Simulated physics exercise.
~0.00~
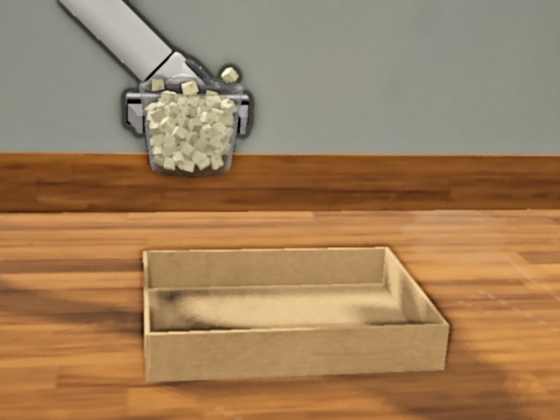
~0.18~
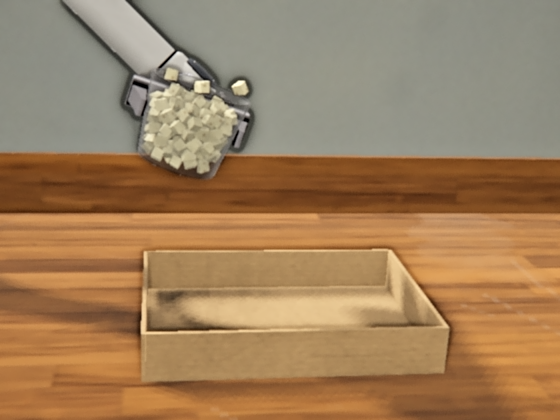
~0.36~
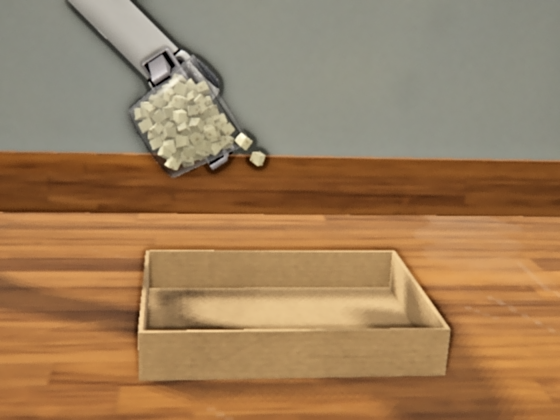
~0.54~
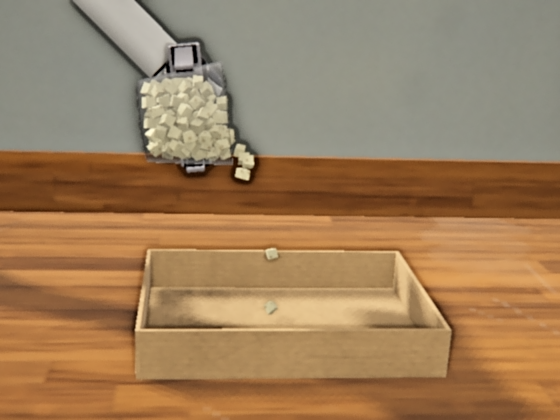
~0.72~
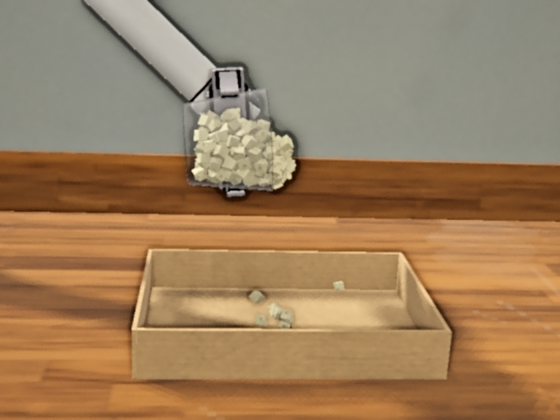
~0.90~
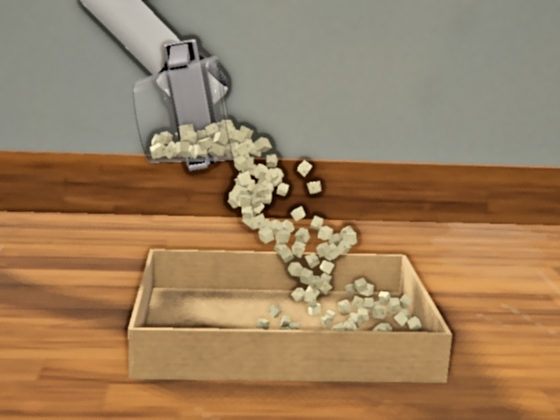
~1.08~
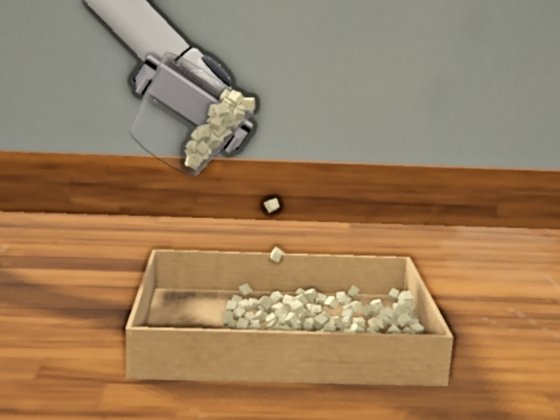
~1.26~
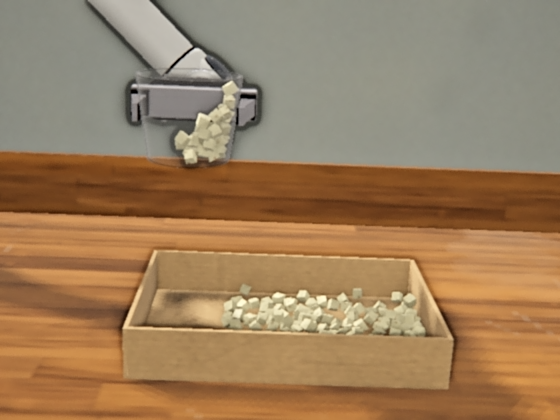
Robotic arm tipping a clear beaker of pale cubes into a shallow tray, then righting it with some cubes still inside.
